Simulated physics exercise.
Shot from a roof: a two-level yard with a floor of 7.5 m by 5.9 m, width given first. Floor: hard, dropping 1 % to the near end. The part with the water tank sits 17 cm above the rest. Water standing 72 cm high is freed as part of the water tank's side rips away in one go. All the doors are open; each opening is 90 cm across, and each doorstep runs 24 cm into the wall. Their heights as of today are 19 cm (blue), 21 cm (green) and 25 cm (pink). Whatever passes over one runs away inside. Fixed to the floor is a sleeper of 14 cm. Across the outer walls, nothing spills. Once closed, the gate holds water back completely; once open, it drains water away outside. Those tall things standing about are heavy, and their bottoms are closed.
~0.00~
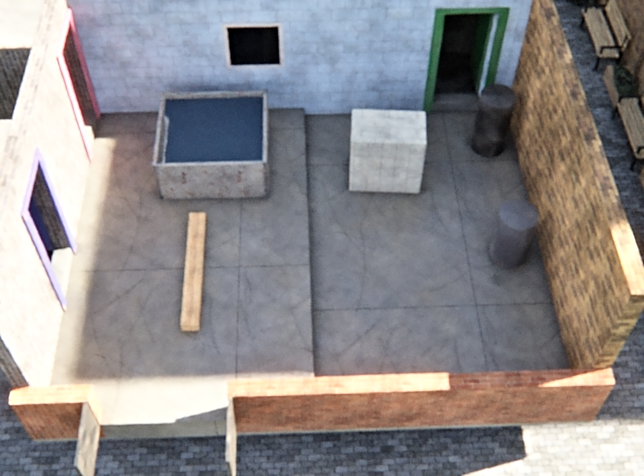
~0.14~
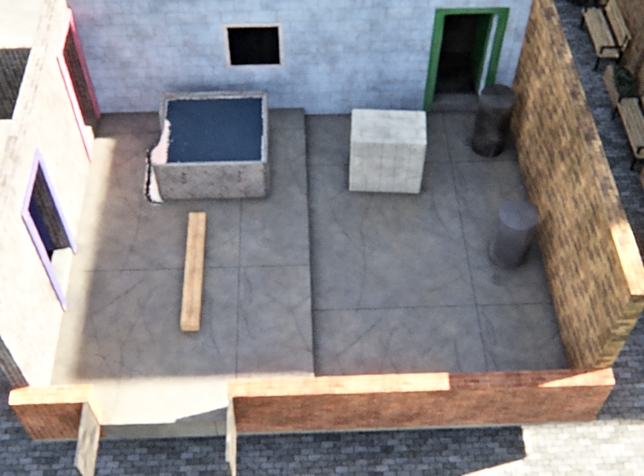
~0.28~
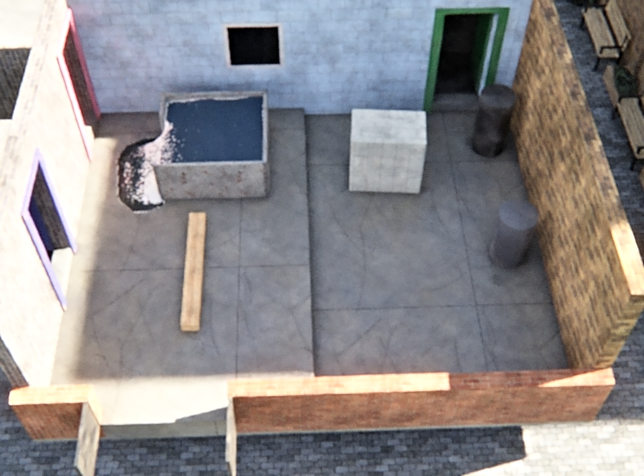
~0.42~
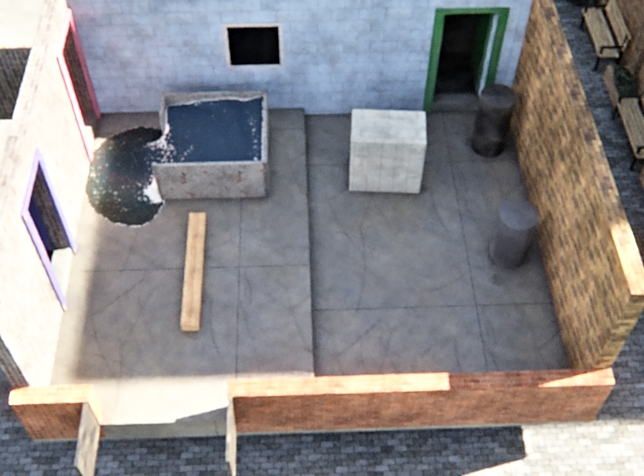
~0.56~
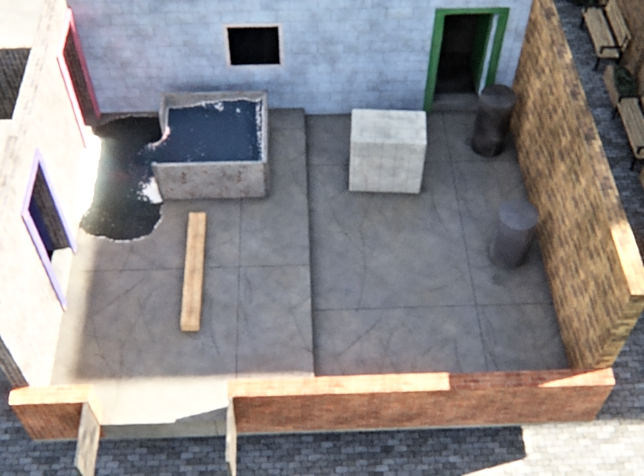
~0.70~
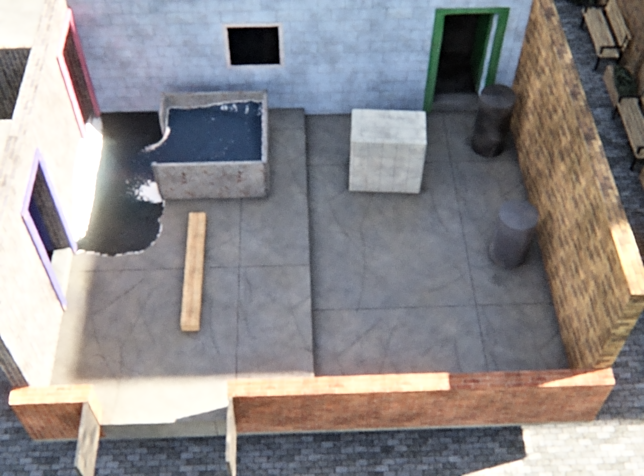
Water bursts from the tank's left side and spreads across the floor to the pink door.
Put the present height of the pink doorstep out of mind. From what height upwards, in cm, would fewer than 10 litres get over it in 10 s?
About 31 cm.
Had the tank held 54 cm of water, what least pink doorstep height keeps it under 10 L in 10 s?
22 cm.
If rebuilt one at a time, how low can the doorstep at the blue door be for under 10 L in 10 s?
Blue: 9.5 cm.
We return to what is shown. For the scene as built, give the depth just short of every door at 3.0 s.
In cm: Blue 10, green 0, pink 23.
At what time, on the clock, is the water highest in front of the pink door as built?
Crest at t of about 1.8 s.
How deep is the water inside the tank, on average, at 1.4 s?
Some 38 cm.
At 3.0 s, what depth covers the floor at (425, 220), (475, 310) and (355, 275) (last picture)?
Depths in order: 0 / 0 / 0 cm.
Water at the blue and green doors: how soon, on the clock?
At blue it's 0.9 s, at green it's 3.4 s.
After 1.4 s water covers 10 % of the floor, deepest (46 cm) near (97, 185); 28 cm at the pink door, 6 litres in over its 25 cm doorstep.
After 3.0 s water covers 30 % of the floor, deepest (28 cm) near (48, 398); 23 cm at the pink door, 27 litres in over its 25 cm doorstep.
After 10.0 s water covers 70 % of the floor, deepest (9 cm) near (46, 410); 5 cm at the pink door, 28 litres in over its 25 cm doorstep.
At the pink door as built, the water arrived by 0.6 s and peaked near 32 cm at 1.8 s.
Run again over the same 10 s with other heights there, 30 litres in over 25 cm, 5 litres over 33.5 cm. The limit of 10 litres is kept from about 31 cm up.
